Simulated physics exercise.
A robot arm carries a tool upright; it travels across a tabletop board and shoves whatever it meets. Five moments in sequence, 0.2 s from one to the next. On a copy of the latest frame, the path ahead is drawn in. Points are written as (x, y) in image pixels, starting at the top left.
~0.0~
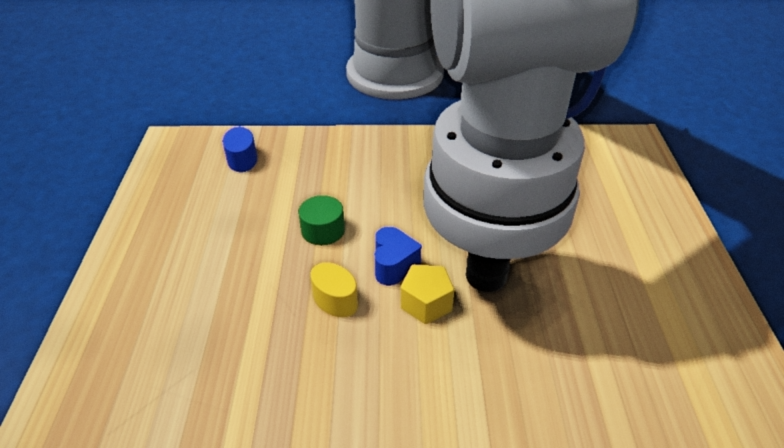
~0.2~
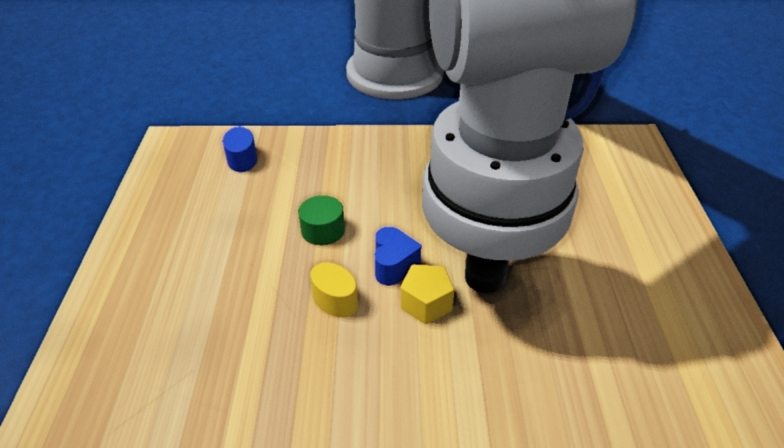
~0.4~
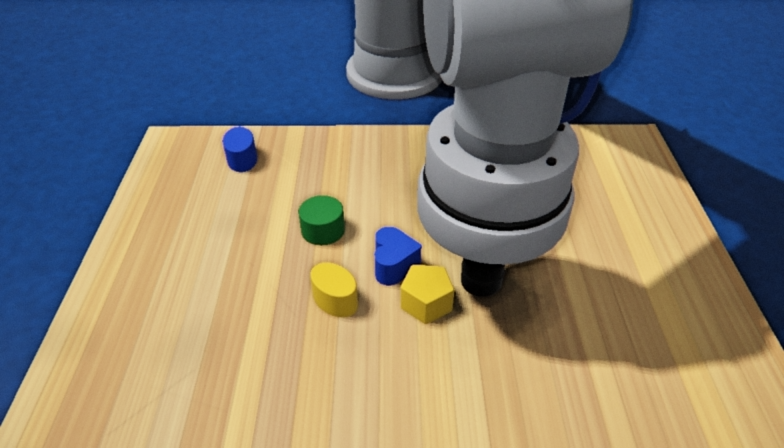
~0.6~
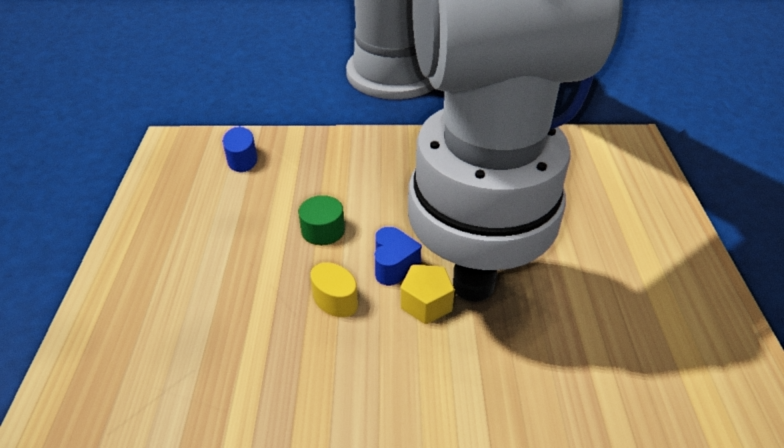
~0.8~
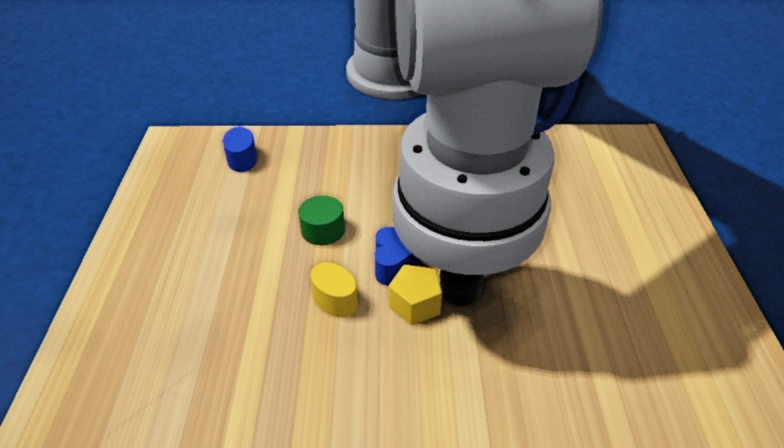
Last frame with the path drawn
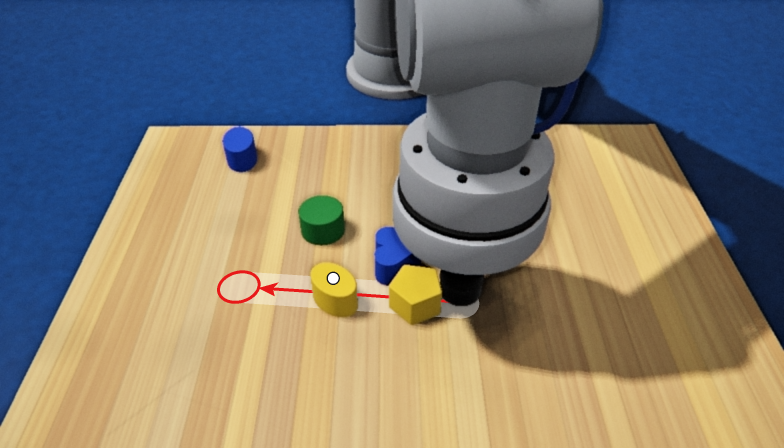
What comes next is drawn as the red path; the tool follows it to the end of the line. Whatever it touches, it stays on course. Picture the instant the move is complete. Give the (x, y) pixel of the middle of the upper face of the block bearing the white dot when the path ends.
Final place: (199, 291).
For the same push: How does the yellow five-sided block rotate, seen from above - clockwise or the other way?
Spin direction: Counter-clockwise.
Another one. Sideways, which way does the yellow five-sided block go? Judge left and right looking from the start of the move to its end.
It moves off to the left.
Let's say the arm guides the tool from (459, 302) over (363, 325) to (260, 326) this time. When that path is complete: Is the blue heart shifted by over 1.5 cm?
Short answer: No.
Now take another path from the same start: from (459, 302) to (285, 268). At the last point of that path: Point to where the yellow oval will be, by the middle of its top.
At the end it should sit near (285, 288).
Drawn move, in a line from (459, 302) to (239, 287); the dot is on the yellow oval.
On the path given first. One third of the way, tool at (384, 286); yellow oval at (301, 279), turned 55° clockwise; blue heart at (388, 243), turned 25° clockwise; yellow five-sided block at (342, 289), turned 30° anticlockwise.
Two thirds of the way, tool at (309, 281); yellow oval at (242, 282), turned 95° clockwise; blue heart at (386, 243), turned 30° clockwise; yellow five-sided block at (277, 299), turned 60° anticlockwise.
At the end, tool at (236, 276); green cylinder still; yellow oval at (199, 292), turned 40° clockwise; blue heart at (386, 243), turned 30° clockwise; yellow five-sided block at (269, 303), turned 75° anticlockwise.
